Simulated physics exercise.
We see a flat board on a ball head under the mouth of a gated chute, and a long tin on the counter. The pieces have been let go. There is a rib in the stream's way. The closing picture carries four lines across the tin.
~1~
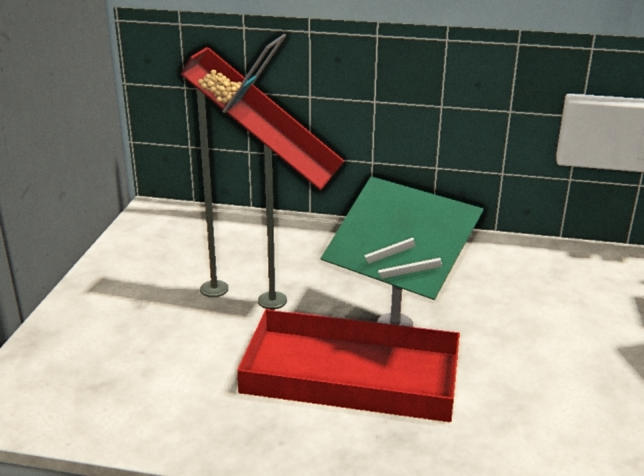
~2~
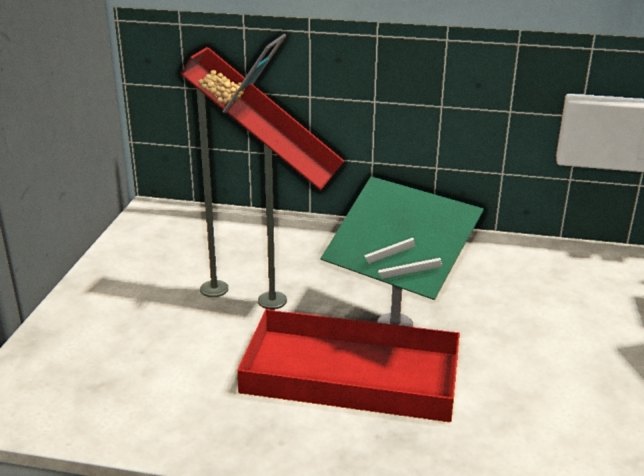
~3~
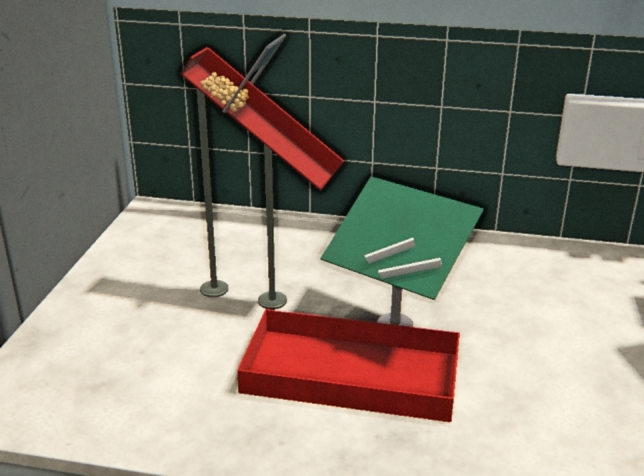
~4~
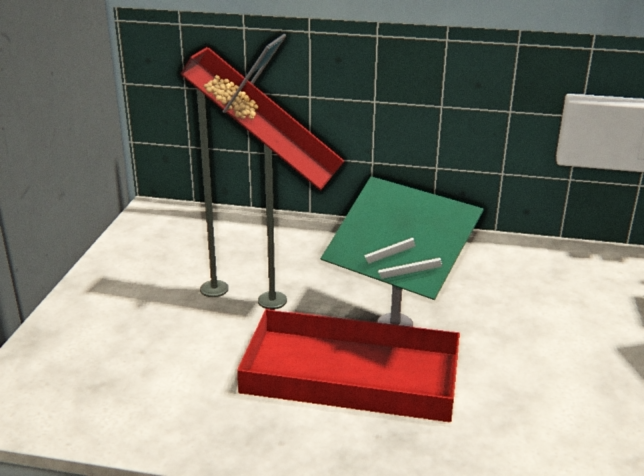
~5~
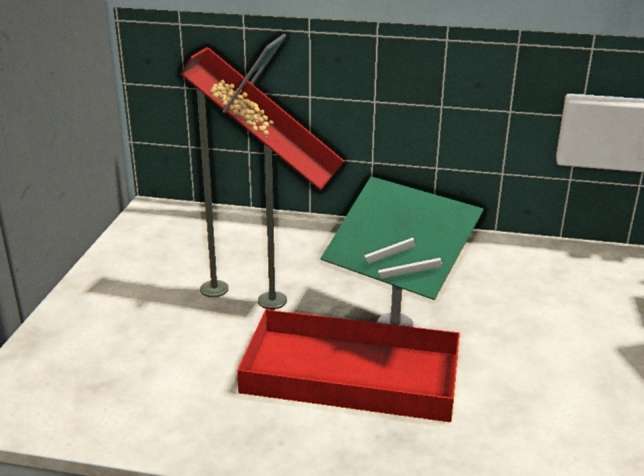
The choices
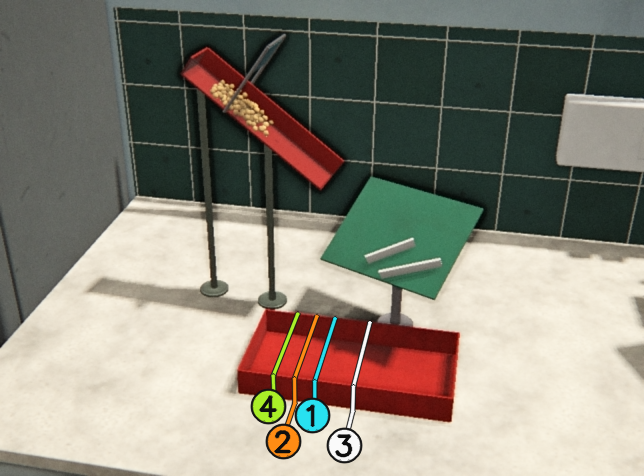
Red chute above a tilted green board and an empty red tray, with pale chickpeas sliding partway down past a raised gate.
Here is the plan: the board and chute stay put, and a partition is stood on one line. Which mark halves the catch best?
The best line is 1.
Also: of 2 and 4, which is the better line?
That would be 2.
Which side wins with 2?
Right.
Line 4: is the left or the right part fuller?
The right side.
On the marked copy, line 1 crosses the front rim at (314, 380); line 2 crosses the front rim at (294, 377); line 3 crosses the front rim at (353, 385); line 4 crosses the front rim at (273, 375).
If 1 is chosen, of what is caught, about half on the left of the divider, about half on the right.
If 2 is chosen, of what is caught, a small part on the left of the divider, most on the right.
If 3 is chosen, of what is caught, nearly all on the left of the divider, a stray few on the right.
If 4 is chosen, of what is caught, a stray few on the left of the divider, nearly all on the right.
